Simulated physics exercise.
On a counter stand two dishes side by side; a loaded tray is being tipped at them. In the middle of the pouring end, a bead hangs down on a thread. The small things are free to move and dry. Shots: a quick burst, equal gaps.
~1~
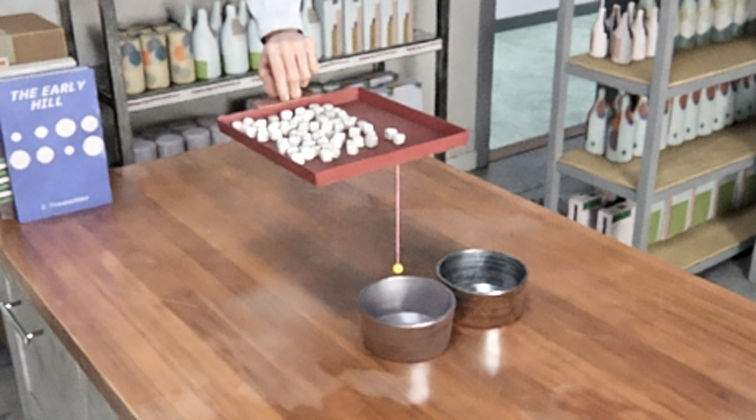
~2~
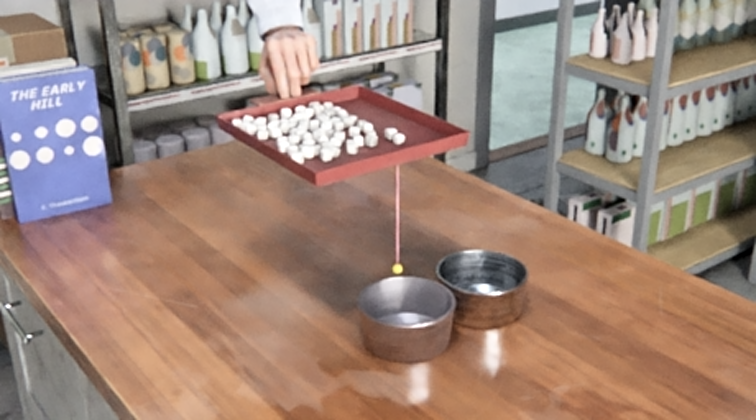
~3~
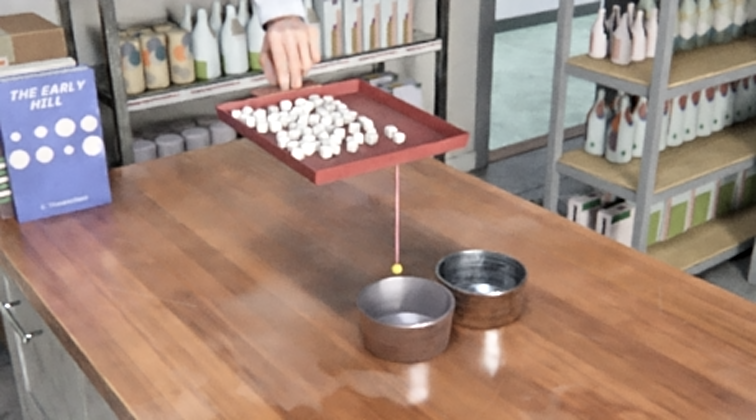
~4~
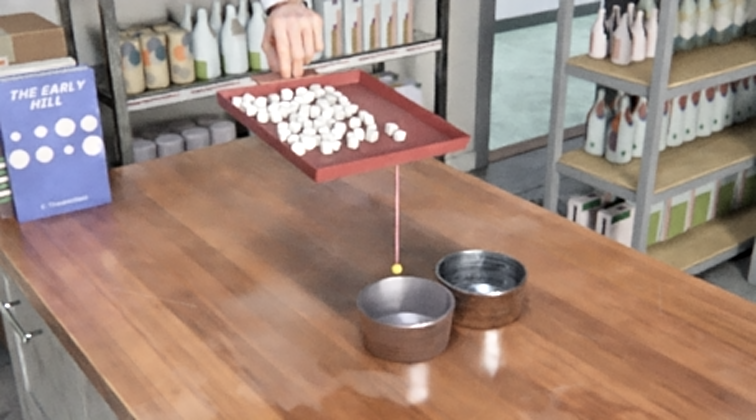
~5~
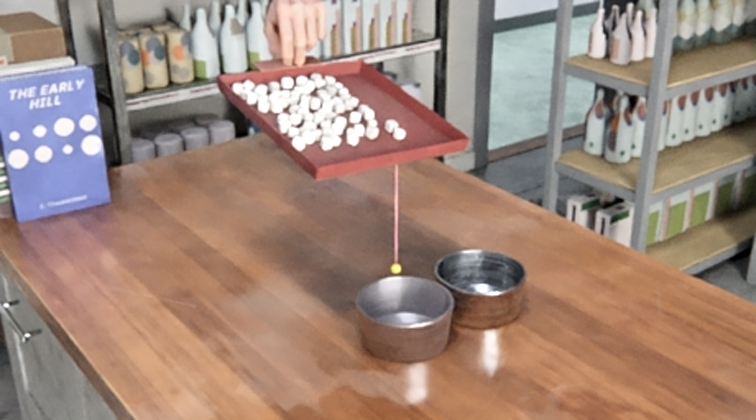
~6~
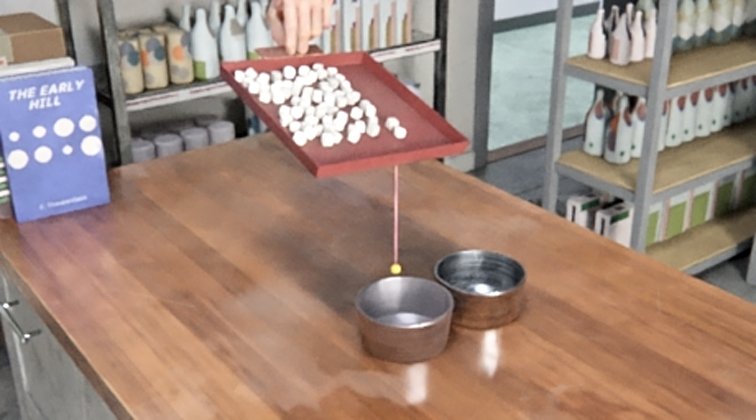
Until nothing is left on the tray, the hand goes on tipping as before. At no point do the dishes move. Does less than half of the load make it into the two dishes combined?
No - more than half does.
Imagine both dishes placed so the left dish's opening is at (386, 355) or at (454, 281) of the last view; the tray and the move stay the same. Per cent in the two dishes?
10 %, then 70 %.
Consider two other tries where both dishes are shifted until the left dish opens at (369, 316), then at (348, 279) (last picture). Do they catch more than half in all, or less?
The first time it's higher than half, the second time lower than half.
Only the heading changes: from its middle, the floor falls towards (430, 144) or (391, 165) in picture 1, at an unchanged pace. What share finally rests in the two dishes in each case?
Roughly 30 percent, then 50 percent.
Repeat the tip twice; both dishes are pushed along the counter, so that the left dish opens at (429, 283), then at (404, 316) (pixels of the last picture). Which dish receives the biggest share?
Trial one goes to the one to the left, trial two to the one to the right.
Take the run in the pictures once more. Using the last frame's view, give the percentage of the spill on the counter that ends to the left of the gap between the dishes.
It comes to 20 per cent or so.
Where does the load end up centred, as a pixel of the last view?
About pixel (474, 309).
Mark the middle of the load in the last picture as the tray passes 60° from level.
(412, 137).
Shortly afterwards, tray tipped steeply; the whole lot on the tray.
Next, tray tipped right over; the bulk on the tray; only a few in the left dish; a little in the right dish; a little outside both.
Some moments later, tray tipped past a quarter turn; near a quarter in the left dish; near half in the right dish; near a quarter outside both.
In the end, tray tipped past a quarter turn; near a quarter in the left dish; near half in the right dish; near a quarter outside both.
